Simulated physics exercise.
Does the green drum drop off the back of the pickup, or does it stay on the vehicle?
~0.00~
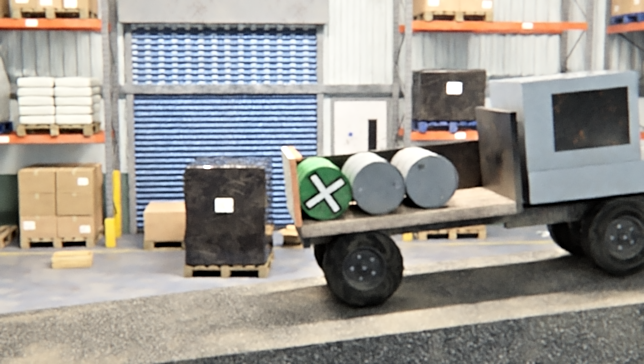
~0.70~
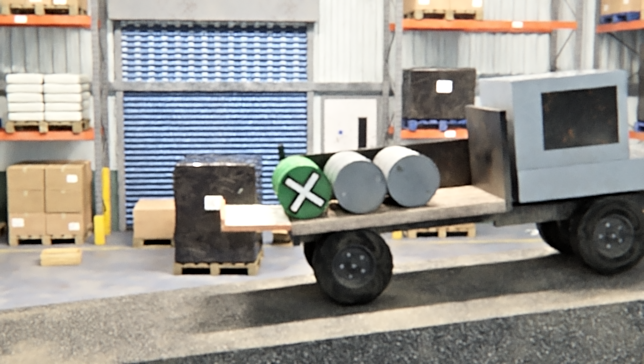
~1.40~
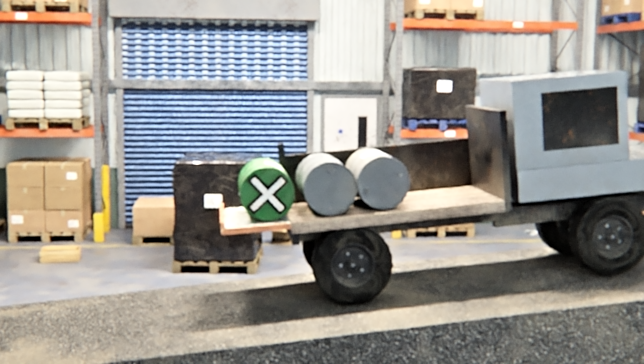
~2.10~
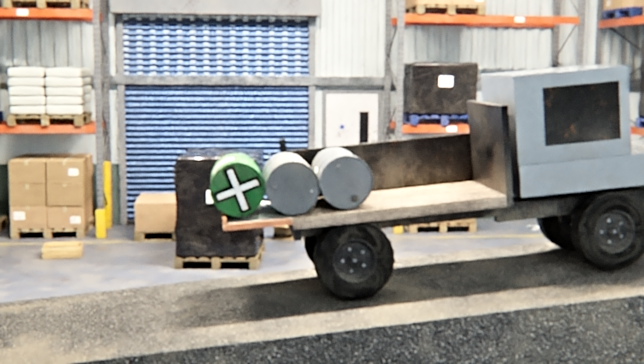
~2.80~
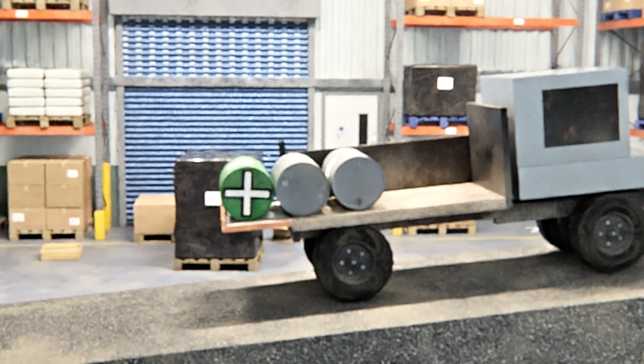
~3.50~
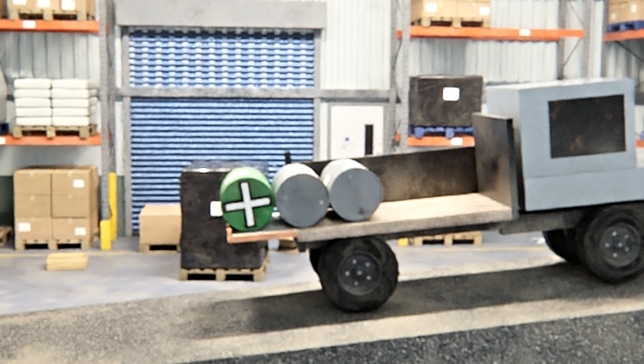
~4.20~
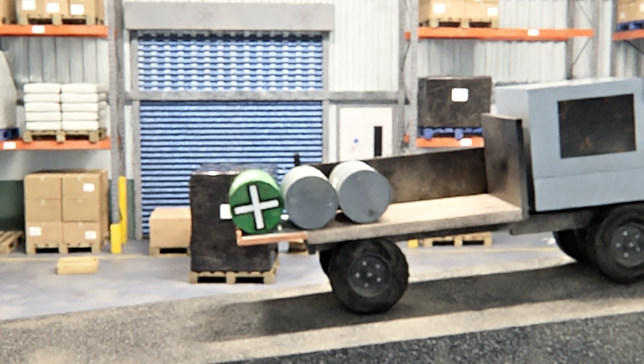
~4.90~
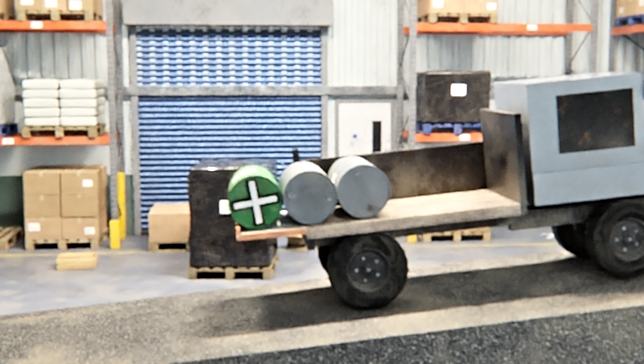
It stays on the vehicle, coming to rest on the lowered tailgate.
